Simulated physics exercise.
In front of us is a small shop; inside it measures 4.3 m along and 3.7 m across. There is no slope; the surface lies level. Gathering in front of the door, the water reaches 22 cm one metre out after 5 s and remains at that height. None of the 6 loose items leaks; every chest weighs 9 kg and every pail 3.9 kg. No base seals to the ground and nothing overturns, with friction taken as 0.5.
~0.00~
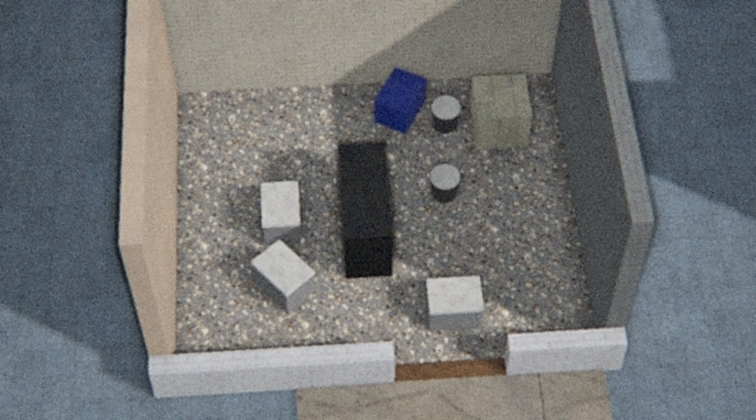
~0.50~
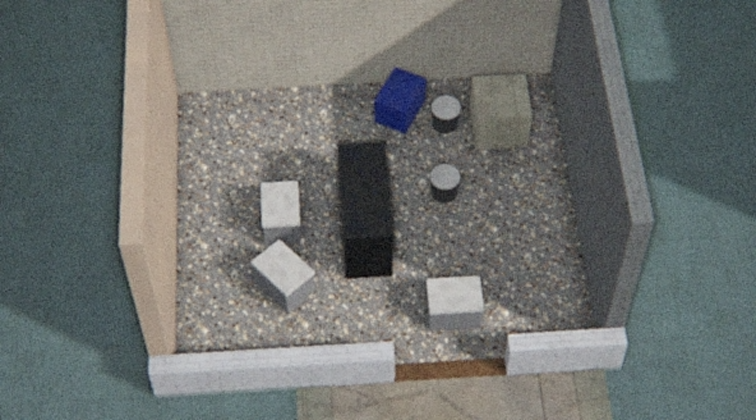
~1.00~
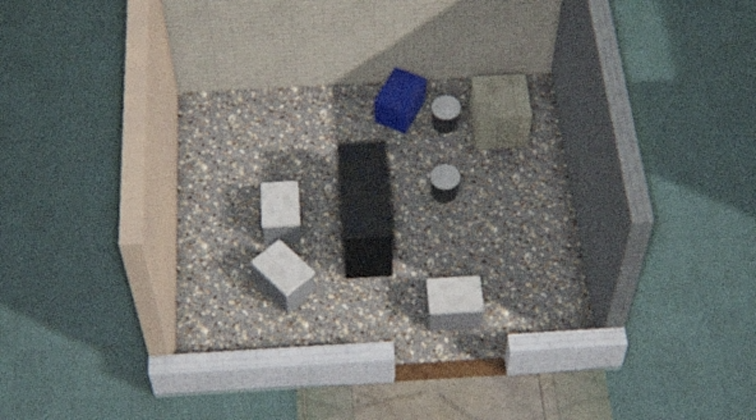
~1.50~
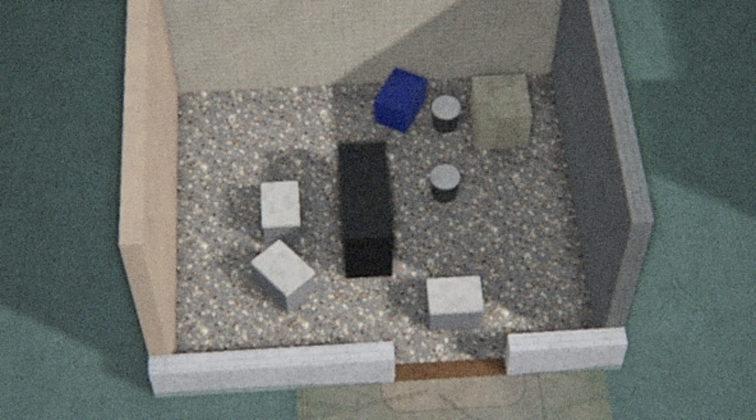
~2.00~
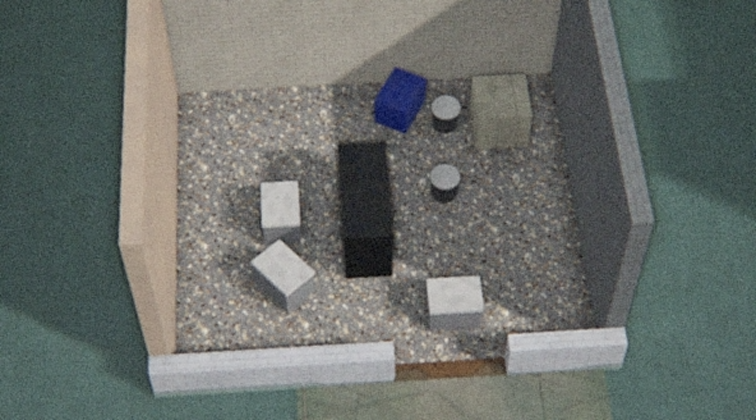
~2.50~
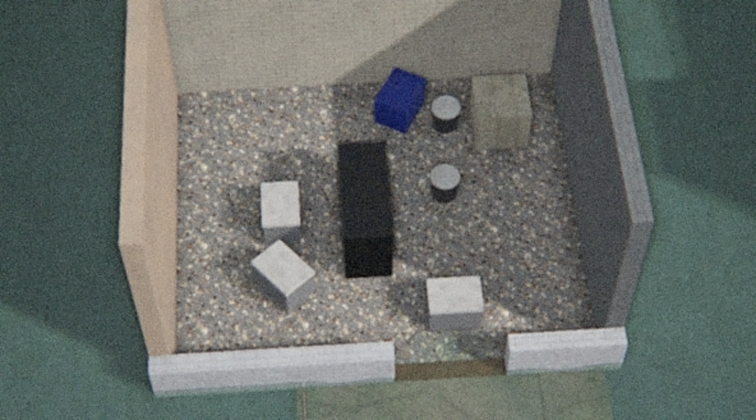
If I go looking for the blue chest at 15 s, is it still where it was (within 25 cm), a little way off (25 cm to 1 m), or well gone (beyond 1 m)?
It is well gone.
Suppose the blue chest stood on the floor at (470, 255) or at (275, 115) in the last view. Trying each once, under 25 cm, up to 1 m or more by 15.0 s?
In that order: It goes a long way; it goes a long way.
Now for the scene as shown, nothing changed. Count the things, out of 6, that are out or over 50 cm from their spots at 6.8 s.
The number comes to 2.
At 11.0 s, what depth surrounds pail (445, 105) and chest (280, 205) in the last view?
Close to 13 and 4 centimetres.
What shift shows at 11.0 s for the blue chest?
Roughly 200 cm.
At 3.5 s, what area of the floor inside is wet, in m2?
About 1.5 m2.
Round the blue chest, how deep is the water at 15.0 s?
Roughly 12 cm at that moment.
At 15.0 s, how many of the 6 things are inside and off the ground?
I'd say 6 of them.
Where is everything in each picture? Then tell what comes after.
The first picture shows the blue chest at (401, 90), on the bottom; water covers 0.0 m2; 0 of 6 have shifted.
The second picture shows the blue chest at (401, 90), on the bottom; 0.0 m2 under water; 0 of 6 have shifted.
The third picture shows the blue chest at (401, 90), on the bottom; 0.0 m2 under water; 0 of 6 have shifted.
The fourth picture shows the blue chest at (401, 90), on the bottom; 0.0 m2 under water; 0 of 6 have shifted.
The fifth picture shows the blue chest at (401, 90) rests on the ground; 0.0 m2 under water; 0 of 6 have shifted.
The sixth picture shows the blue chest at (401, 90), on the bottom; 0.3 m2 under water; 0 of 6 have shifted.
After 3.5 s the blue chest is near (401, 90), 0.0 m from its start, aground; 0 afloat.
After 6.8 s the blue chest is near (397, 81), 0.1 m from its start, aground; 2 afloat.
After 11.0 s the blue chest is near (258, 194), 2.1 m from its start, afloat; 5 afloat.
After 15.0 s the blue chest is near (295, 221), 2.1 m from its start, afloat; 6 afloat.
